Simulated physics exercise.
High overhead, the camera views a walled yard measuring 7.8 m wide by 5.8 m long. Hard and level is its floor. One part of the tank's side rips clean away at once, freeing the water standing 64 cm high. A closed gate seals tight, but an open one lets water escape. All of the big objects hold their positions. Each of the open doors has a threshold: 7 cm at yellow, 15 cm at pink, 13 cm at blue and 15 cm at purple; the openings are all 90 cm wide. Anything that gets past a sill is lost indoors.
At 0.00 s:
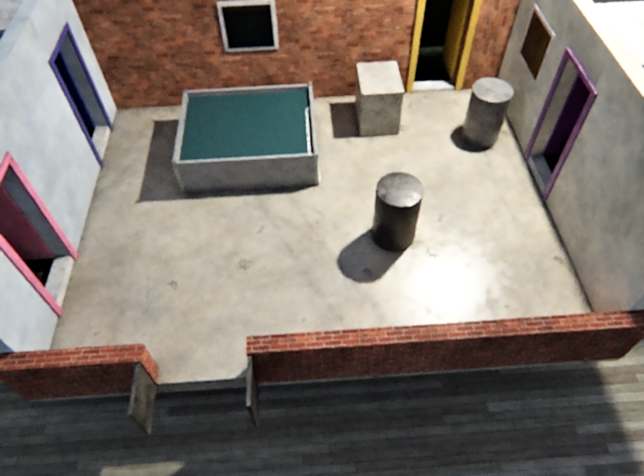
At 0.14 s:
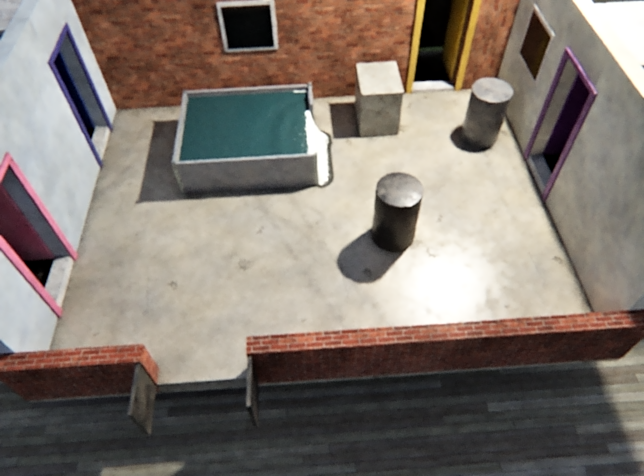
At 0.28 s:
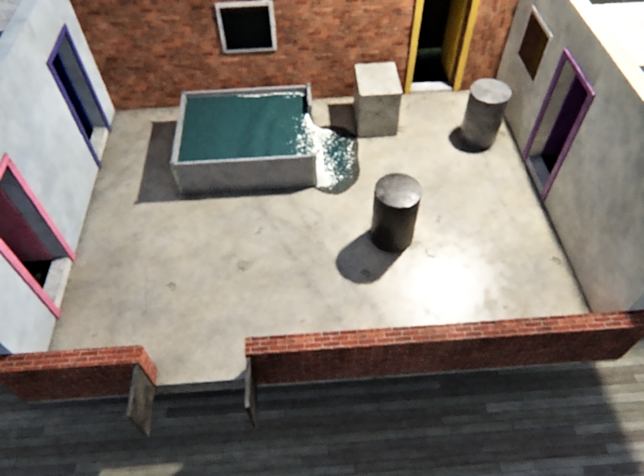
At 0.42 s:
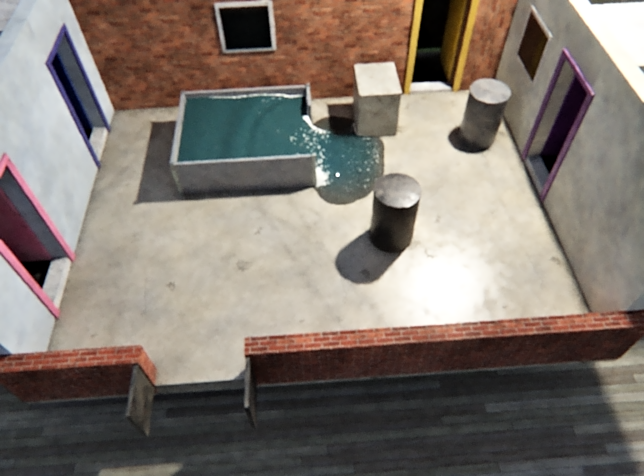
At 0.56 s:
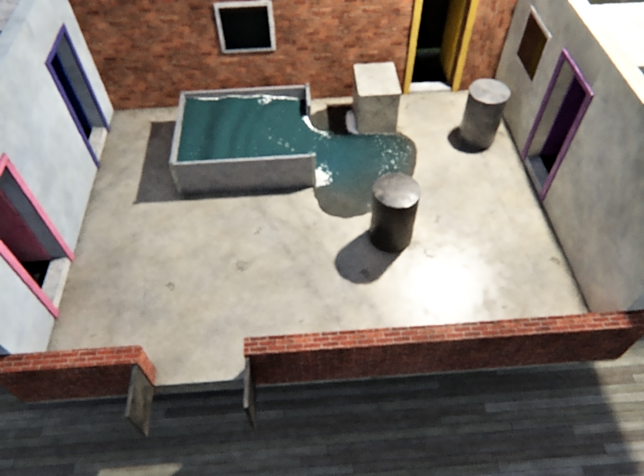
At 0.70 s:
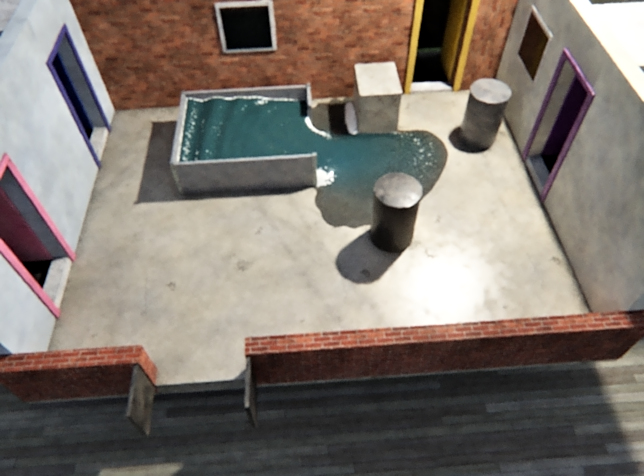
In a walled yard, water pours from a tank's open right side and spreads rightward across the floor.
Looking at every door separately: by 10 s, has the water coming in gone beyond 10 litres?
As I see it, the yellow door is going to top the limit, the pink door is going to fall short of the limit, the blue door is going to fall short of the limit, the purple door is going to top the limit.
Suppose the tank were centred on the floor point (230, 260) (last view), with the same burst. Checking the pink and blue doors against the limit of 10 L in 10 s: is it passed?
So the pink door keeps within it and the blue door keeps within it.
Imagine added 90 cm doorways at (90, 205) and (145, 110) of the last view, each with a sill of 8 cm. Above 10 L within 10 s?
Result in order - not enough, then not enough.
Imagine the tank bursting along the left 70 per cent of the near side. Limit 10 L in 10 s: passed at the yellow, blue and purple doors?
So yellow stays lower, blue stays lower, purple stays lower.
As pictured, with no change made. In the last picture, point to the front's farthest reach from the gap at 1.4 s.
Somewhere around (535, 196).
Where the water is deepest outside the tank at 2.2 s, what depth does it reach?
Depth max: Approx. 30 cm.
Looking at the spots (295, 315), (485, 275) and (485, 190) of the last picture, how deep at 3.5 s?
Around 1 cm, 1 cm and 5 cm, in the order given.
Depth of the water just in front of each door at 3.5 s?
Measured in centimetres, the yellow door gives 10, the pink door 0, the blue door 0 and the purple door 25.
After 1.4 s water covers 25 % of the floor and is deepest (34 cm) near (323, 165); yellow door not reached, pink door not reached, blue door not reached, purple door 19 cm at the sill, 0 L in.
After 2.2 s water covers 35 % of the floor and is deepest (30 cm) near (532, 188); yellow door 5 cm at the sill, 0 L in, pink door not reached, blue door not reached, purple door 30 cm at the sill, 42 L in.
After 3.5 s water covers 45 % of the floor and is deepest (32 cm) near (597, 337); yellow door 10 cm at the sill, 11 L in, pink door not reached, blue door not reached, purple door 25 cm at the sill, 135 L in.
After 6.0 s water covers 70 % of the floor and is deepest (16 cm) near (528, 181); yellow door 11 cm at the sill, 52 L in, pink door not reached, blue door 4 cm at the sill, 0 L in, purple door 16 cm at the sill, 166 L in.
After 10.0 s water covers 95 % of the floor and is deepest (11 cm) near (98, 171); yellow door 8 cm at the sill, 67 L in, pink door 8 cm at the sill, 0 L in, blue door 5 cm at the sill, 0 L in, purple door 9 cm at the sill, 167 L in.
